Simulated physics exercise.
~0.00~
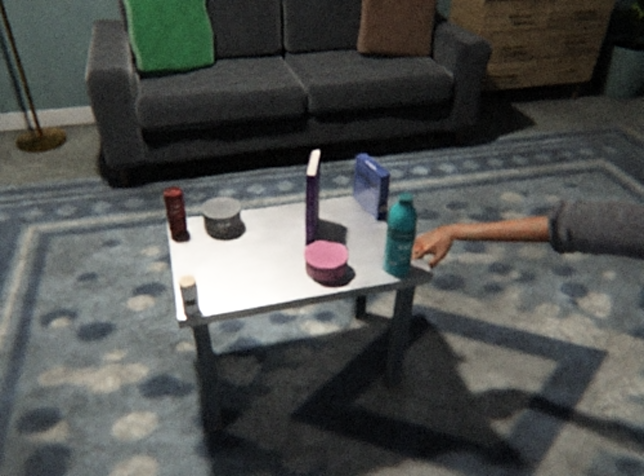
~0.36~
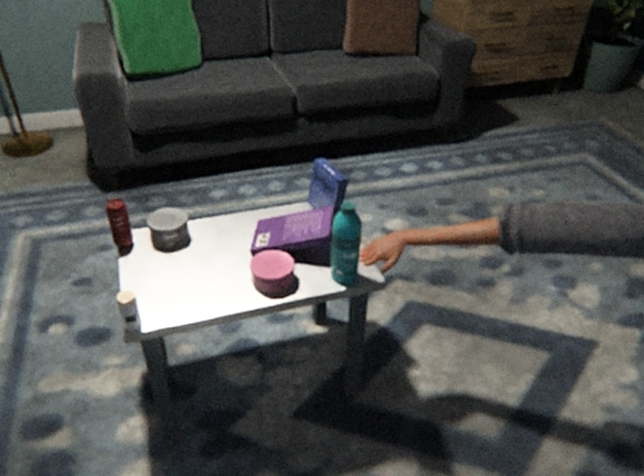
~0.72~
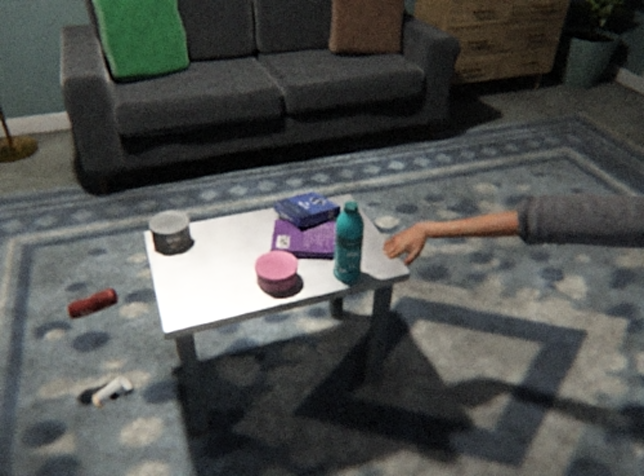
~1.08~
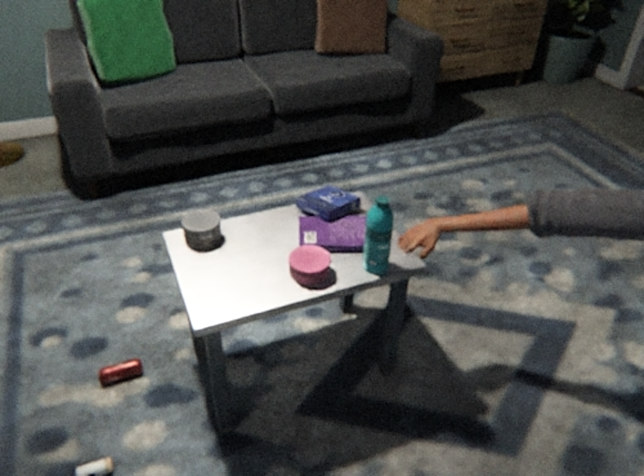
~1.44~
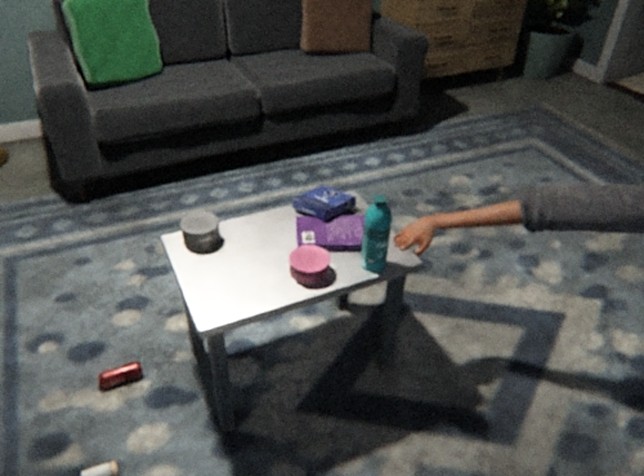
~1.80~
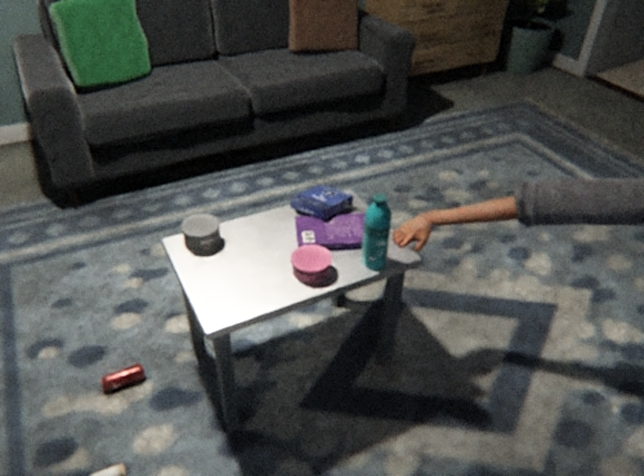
In a living room with a grey sofa and patterned rug, a hand rests at the right end of a small white table holding seven items. The table jerks left, and the upright purple book falls over while the blue packet behind it starts to lean. As the table shifts back to the right, the red can and little white shaker drop off its left side onto the rug, and the packet ends up flat. The can and shaker lie tipped on the floor, while the turquoise bottle still stands near the pink and grey tubs.
